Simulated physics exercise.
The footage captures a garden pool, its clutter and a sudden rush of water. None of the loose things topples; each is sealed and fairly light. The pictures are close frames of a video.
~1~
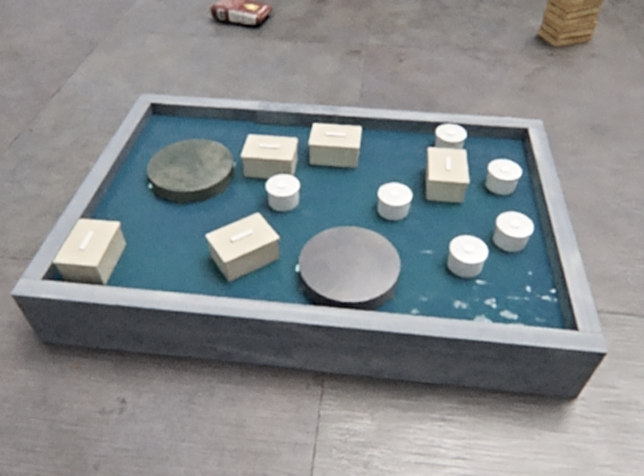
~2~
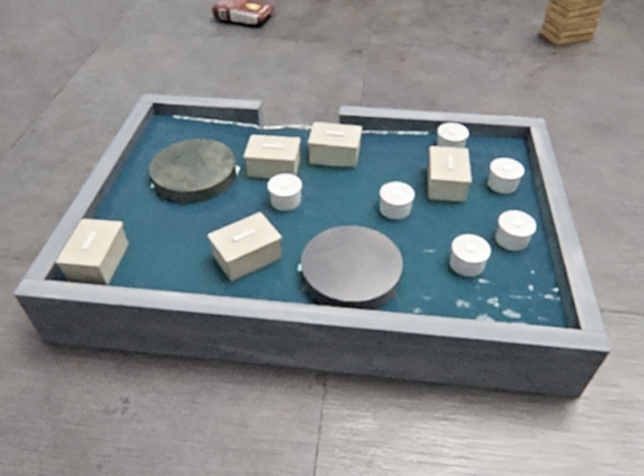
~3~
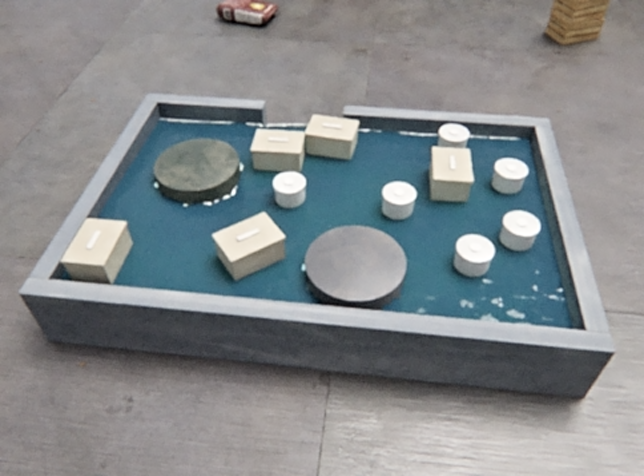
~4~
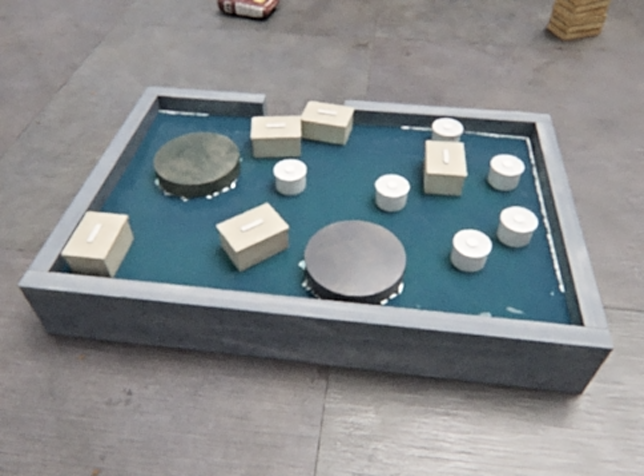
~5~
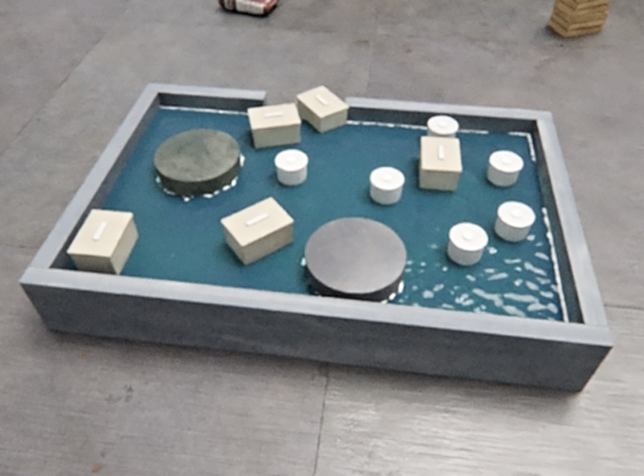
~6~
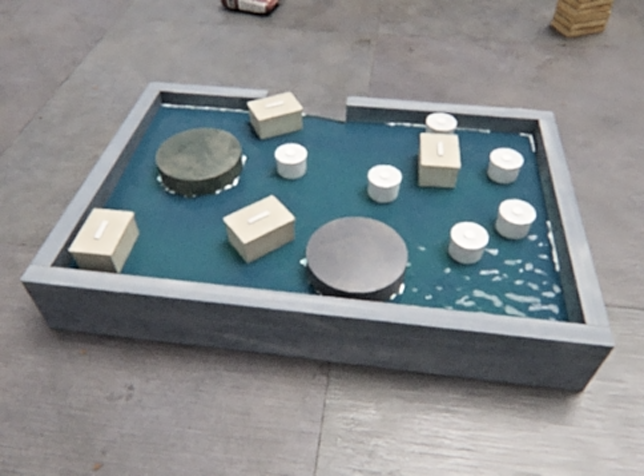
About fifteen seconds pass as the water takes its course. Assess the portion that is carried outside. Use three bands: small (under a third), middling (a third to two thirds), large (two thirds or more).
Middling.
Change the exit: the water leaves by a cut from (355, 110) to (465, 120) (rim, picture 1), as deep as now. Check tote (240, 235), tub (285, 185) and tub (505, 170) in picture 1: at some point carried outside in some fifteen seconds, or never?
Note - 1: Escaped; 2: Escaped; 3: Escaped.
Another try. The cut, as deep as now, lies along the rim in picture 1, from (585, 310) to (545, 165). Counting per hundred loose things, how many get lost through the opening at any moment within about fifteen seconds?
By my count, 90 percent.
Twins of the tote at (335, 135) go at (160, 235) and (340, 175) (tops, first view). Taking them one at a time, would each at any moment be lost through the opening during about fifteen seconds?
First retained, then lost.
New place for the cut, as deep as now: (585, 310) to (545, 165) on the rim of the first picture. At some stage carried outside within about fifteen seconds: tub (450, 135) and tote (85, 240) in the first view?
Taking them in turn, the first is lost and the second never lost.
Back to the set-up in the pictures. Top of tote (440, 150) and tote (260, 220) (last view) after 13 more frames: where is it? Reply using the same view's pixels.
I'd say close to (378, 139) and close to (273, 197).
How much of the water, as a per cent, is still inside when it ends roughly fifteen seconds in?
Estimate: About 54 %.
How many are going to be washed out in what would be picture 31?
I make it 5.
A moment on, 2 of 11 are out; 9 afloat.
Next, 3 of 11 are out; 8 afloat.
Later, 5 of 11 are out; 6 afloat.
In the end, 6 of 11 are out; 5 afloat.
